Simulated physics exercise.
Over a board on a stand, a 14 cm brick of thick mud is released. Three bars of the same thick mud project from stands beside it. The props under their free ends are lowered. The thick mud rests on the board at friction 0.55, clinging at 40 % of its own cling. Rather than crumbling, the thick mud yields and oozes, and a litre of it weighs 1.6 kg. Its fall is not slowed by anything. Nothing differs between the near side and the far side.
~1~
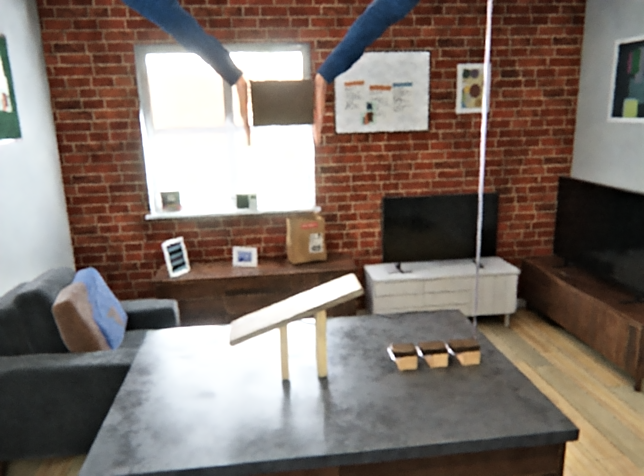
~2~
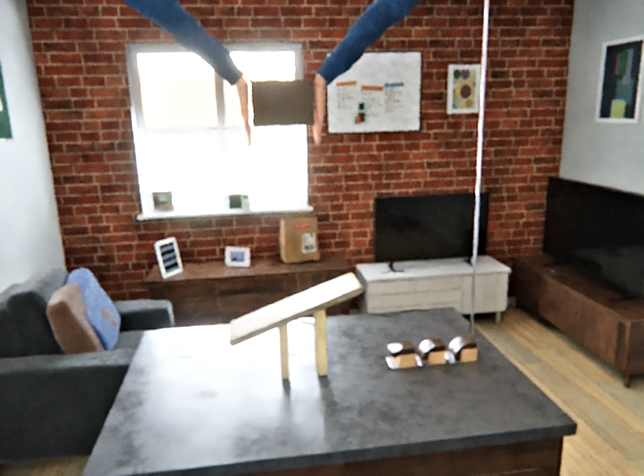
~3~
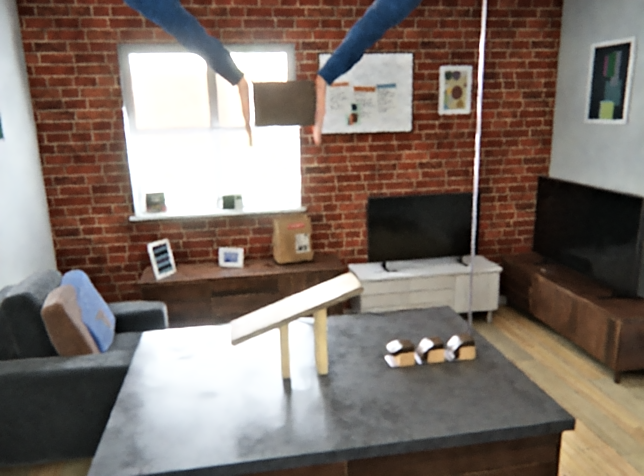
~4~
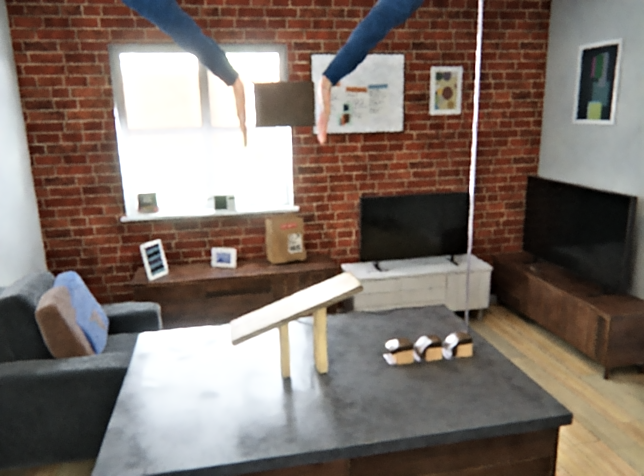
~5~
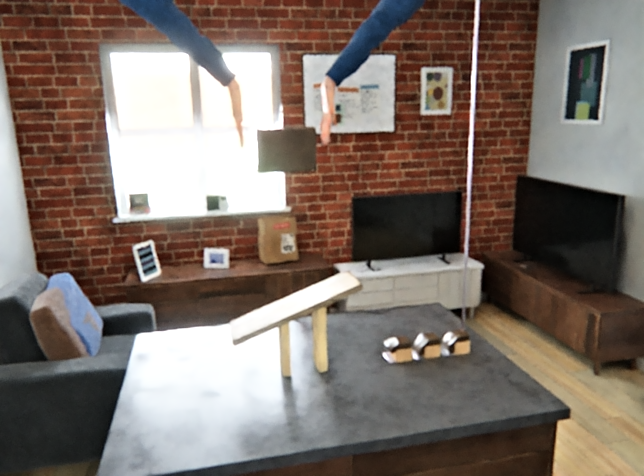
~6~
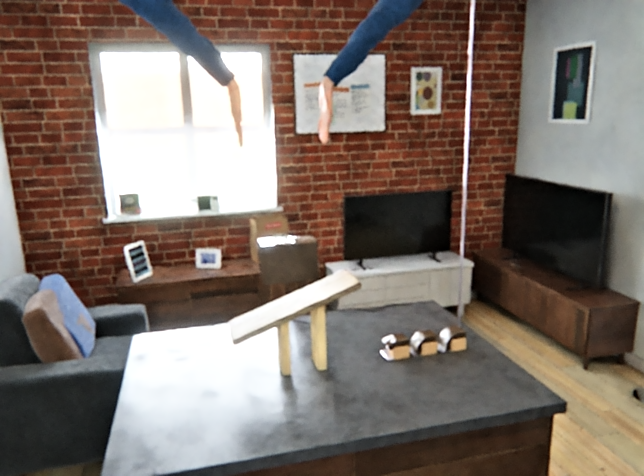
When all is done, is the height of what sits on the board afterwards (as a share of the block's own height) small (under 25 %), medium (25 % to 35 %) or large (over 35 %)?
Medium.
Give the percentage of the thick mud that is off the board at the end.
Off the board: Roughly 45 %.
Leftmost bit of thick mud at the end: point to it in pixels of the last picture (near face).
Position: Approx. (228, 338).
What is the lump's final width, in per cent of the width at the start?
Near 200 % by the end.
Then, 0.12 s after the last picture, it stands 41 % of its first height and 3 % has gone off the board.
Then, 0.25 s after the last picture, it stands 31 % of its first height and 30 % has gone off the board.
Then, 0.38 s after the last picture, it stands 31 % of its first height and 41 % has gone off the board.
Then, 0.52 s after the last picture, it stands 31 % of its first height and 46 % has gone off the board.
Then, 0.63 s after the last picture, at the end, it stands 31 % of its first height and 46 % has gone off the board.
